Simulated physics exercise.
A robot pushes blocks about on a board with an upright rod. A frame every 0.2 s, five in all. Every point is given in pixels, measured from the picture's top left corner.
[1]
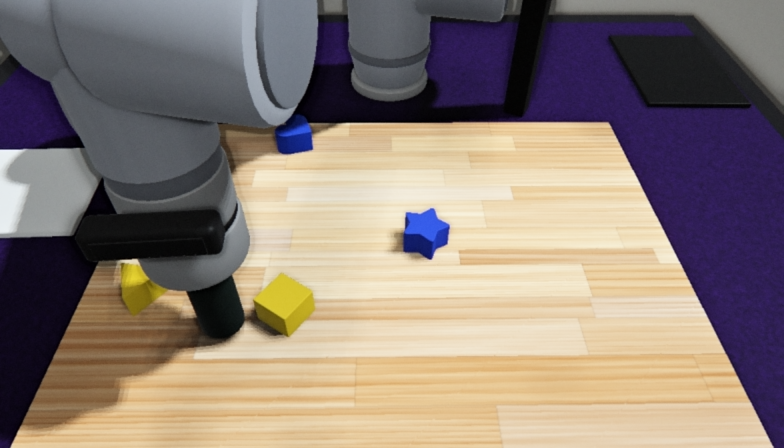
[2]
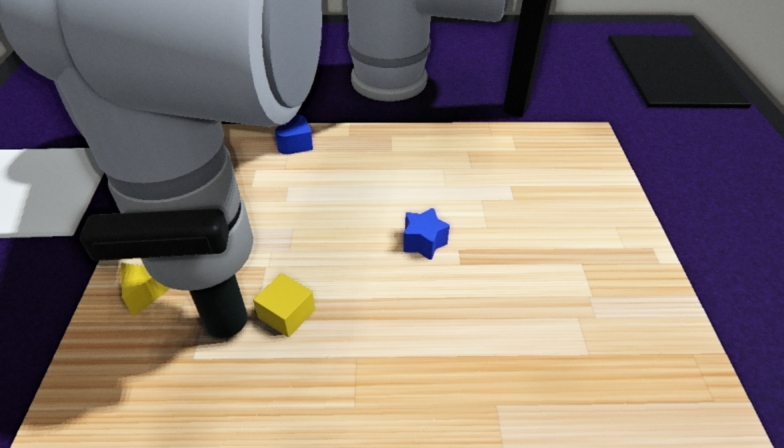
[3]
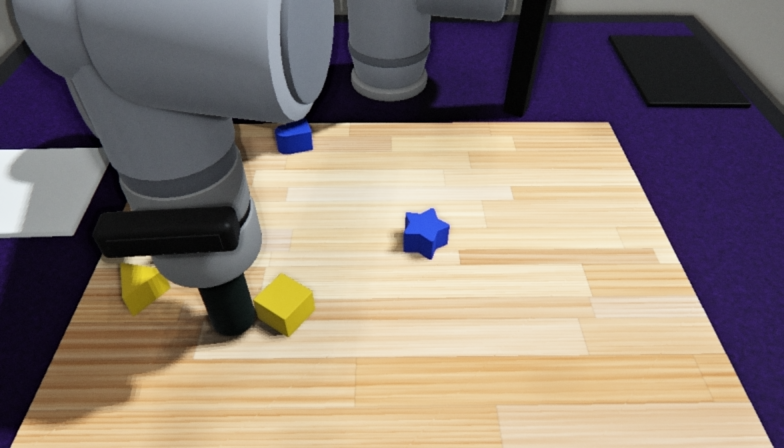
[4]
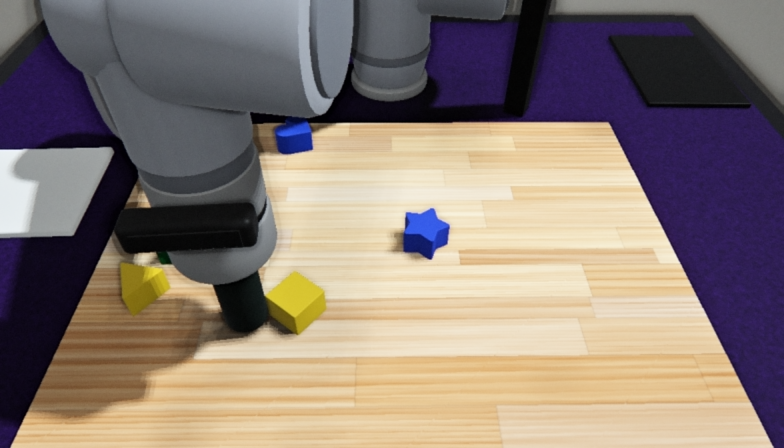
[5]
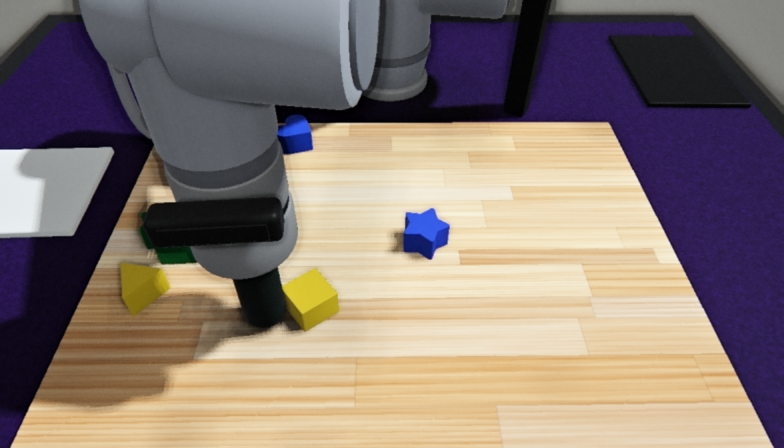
A gray robot arm with a dark rod edged right across a wooden board and nudged a yellow block a short way right, while the blue star and the other yellow block stayed put.
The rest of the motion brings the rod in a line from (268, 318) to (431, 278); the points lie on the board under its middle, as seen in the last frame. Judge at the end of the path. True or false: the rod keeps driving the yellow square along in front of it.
The statement is correct.
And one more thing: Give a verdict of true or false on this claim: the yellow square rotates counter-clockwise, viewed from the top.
The statement is incorrect.
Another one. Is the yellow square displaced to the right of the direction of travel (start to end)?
Answer: Yes.
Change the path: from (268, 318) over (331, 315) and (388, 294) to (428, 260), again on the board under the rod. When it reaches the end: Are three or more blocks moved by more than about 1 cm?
My answer is no.
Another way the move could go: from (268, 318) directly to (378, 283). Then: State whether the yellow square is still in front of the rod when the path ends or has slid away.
The rod still drives it.
The first path, step by step. One third of the way, rod (324, 298); yellow square (364, 279), turned 25° clockwise.
Two thirds of the way, rod (379, 284); yellow square (420, 269), turned 35° clockwise.
At the end, rod (432, 272); yellow square (474, 261), turned 50° clockwise; blue star-shaped block not moved.
